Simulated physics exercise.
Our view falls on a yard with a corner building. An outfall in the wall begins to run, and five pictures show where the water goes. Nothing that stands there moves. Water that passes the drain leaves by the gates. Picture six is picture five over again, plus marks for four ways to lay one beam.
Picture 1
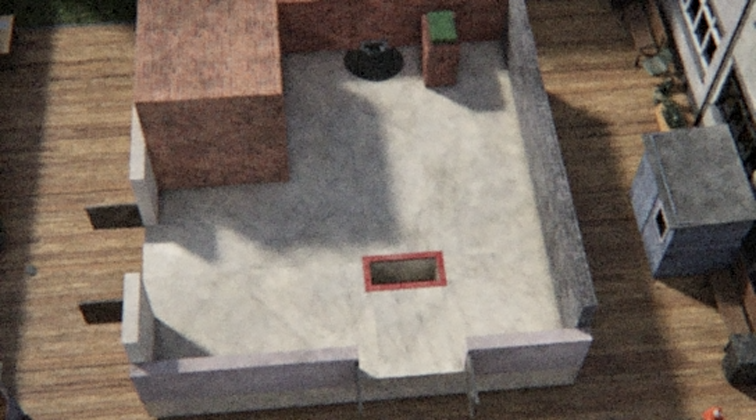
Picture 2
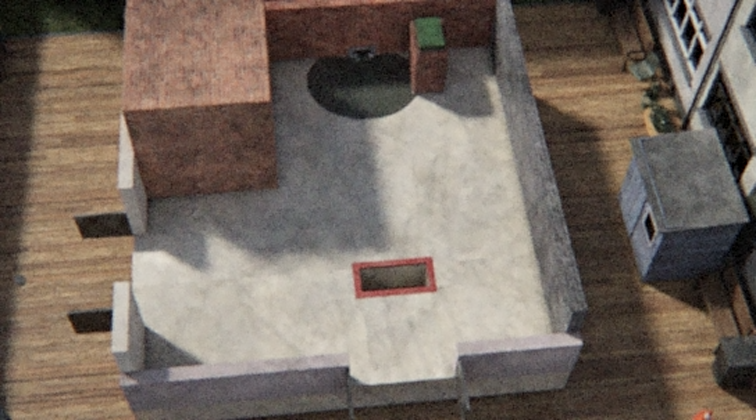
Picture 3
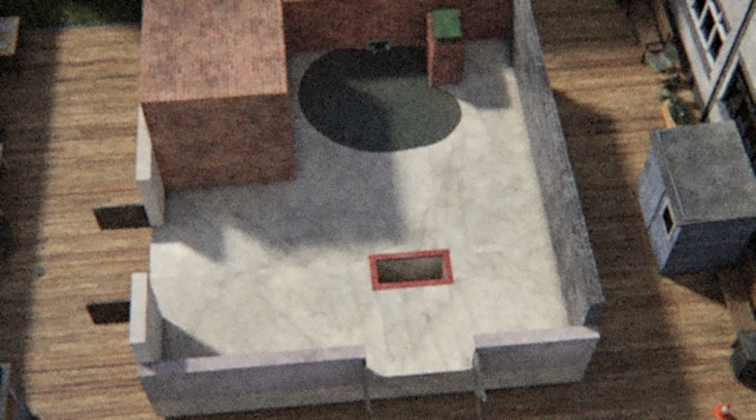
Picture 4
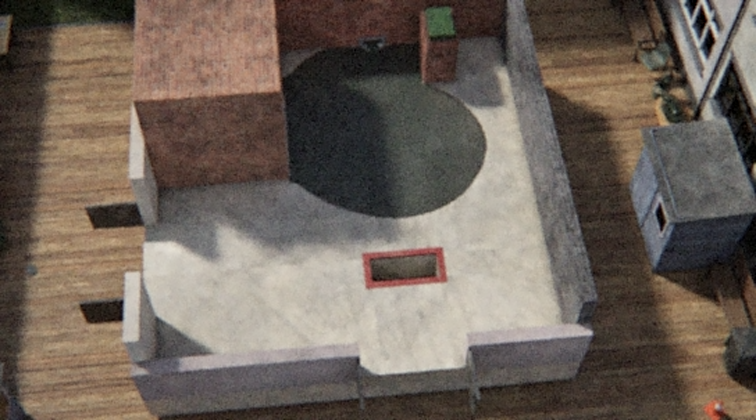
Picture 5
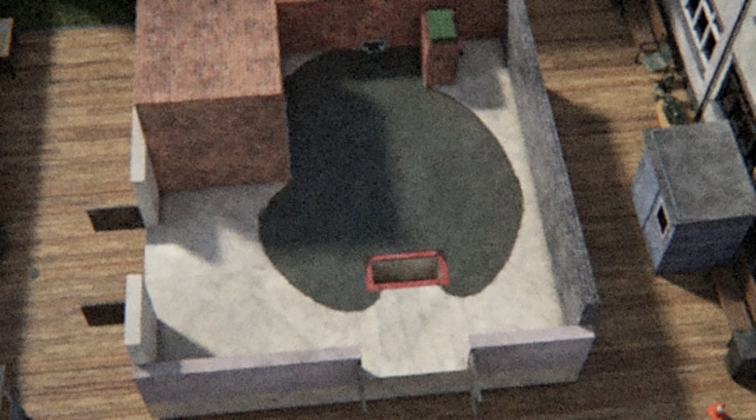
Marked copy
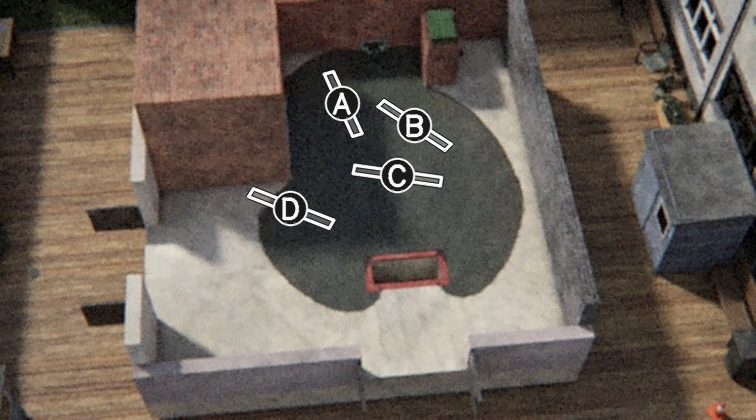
The video shows a walled yard with a brick corner building as dark water spreads from an outfall at the back wall, widening across the pale ground, passing the building's corner, and reaching the red-framed drain, which takes in water.
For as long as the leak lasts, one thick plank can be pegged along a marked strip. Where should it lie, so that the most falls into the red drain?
Go for D.
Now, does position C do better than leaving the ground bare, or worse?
It is worse.
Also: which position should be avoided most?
C.
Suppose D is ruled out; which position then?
A it is.
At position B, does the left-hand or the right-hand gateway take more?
More leaves on the right.
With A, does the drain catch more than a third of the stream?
Yes, it does.
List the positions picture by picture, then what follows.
Outfall at (374, 44); red drain at (404, 271); open gate at (410, 363); open gate at (156, 270); 2 % of the ground under water, visible out to (387, 75); red drain still dry, in the first frame.
In the second frame, 7 % of the ground under water, visible out to (356, 115); red drain still dry.
In the third frame, 15 % of the ground under water, visible out to (353, 147); red drain still dry.
In the fourth frame, 29 % of the ground under water, visible out to (436, 206); red drain still dry.
In the fifth frame, 45 % of the ground under water, visible out to (351, 304); red drain taking water.
In white, A from (328, 72) to (357, 135); B from (381, 103) to (448, 147); C from (354, 169) to (440, 181); D from (251, 192) to (331, 224).
For position A, about 40 % of the stream goes into the red drain, about 52 % out by the gates.
For position B, about 23 % of the stream goes into the red drain, about 70 % out by the gates.
For position C, about 11 % of the stream goes into the red drain, about 82 % out by the gates.
For position D, about 57 % of the stream goes into the red drain, about 37 % out by the gates.
